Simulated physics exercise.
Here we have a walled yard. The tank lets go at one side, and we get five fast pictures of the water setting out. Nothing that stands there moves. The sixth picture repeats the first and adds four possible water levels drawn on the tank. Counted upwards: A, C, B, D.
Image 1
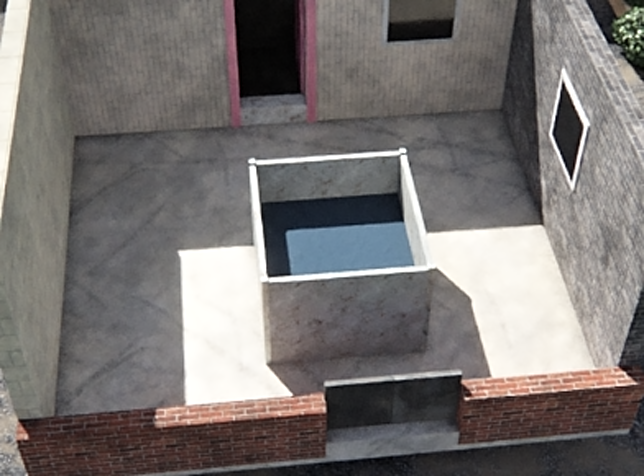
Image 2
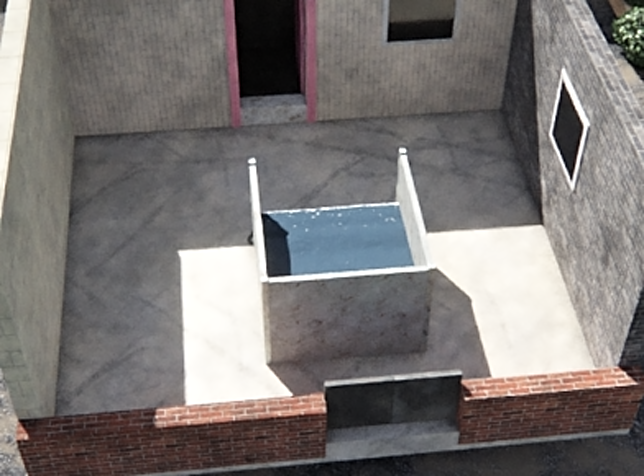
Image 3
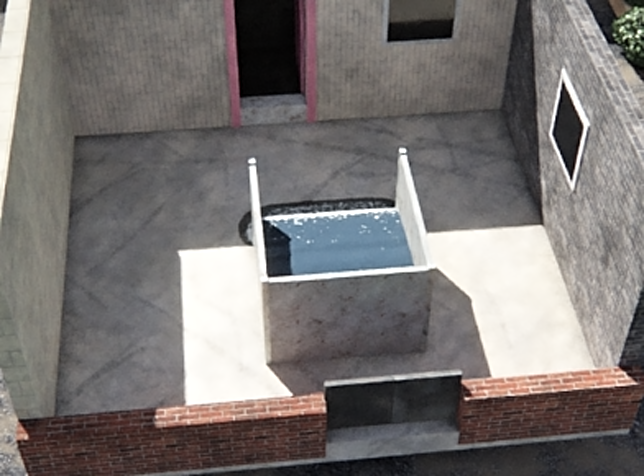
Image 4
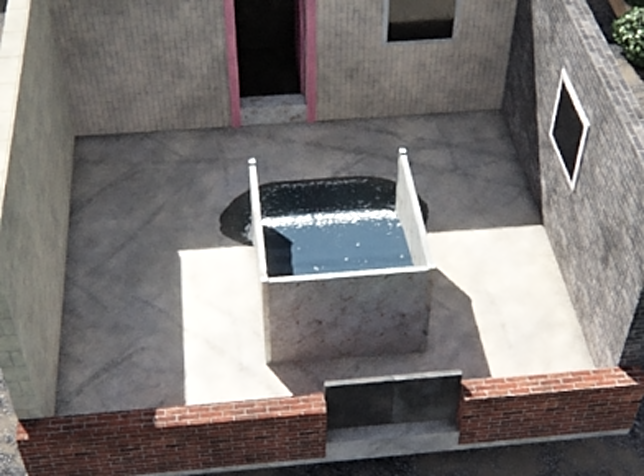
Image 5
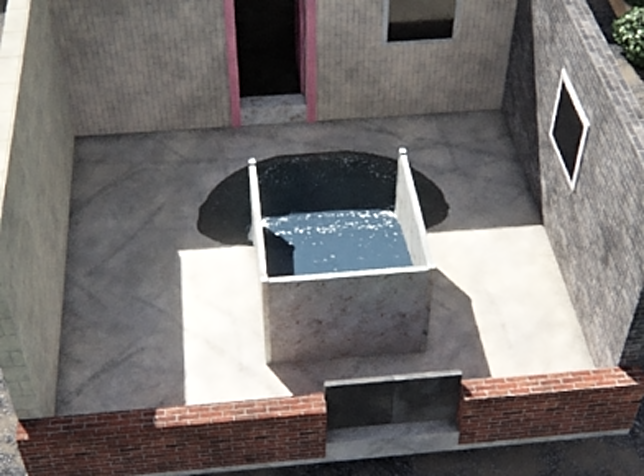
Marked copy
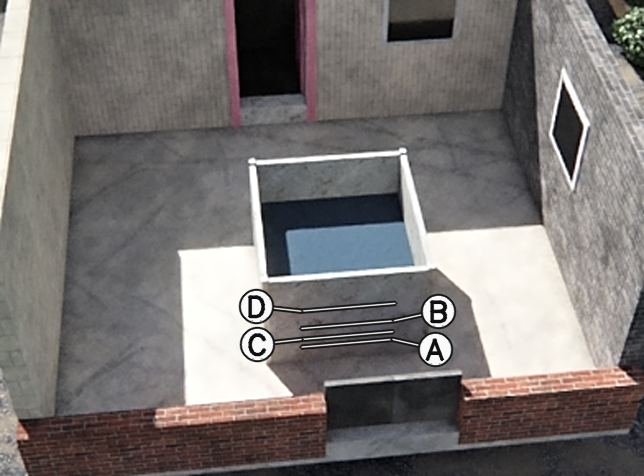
Dark blue water rests in a square, pale-walled tank in the middle of a walled yard seen from high above, the view staying fixed. Behind it stand a pink-framed doorway and a window, with a white-framed opening in the grey right wall and a shut gate between low red-brick walls in front. The tank's back wall disappears, and the water ripples, glints and spreads backward and sideways in a widening dark patch.
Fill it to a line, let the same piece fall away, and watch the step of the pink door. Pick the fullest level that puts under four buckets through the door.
Mark B just does it.
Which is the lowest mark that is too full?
It is D.
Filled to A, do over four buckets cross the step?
No, not at all.
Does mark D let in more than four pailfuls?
Yes, that goes wrong.
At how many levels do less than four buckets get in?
Three of them.
On the marked copy, A at (347, 343); B at (347, 324); C at (347, 335); D at (348, 307); from the bottom up A, C, B, D.
If A is chosen, nothing gets over.
If B is chosen, a splash gets over, under a bucket.
If C is chosen, nothing gets over.
If D is chosen, about 10 bucketfuls get in.
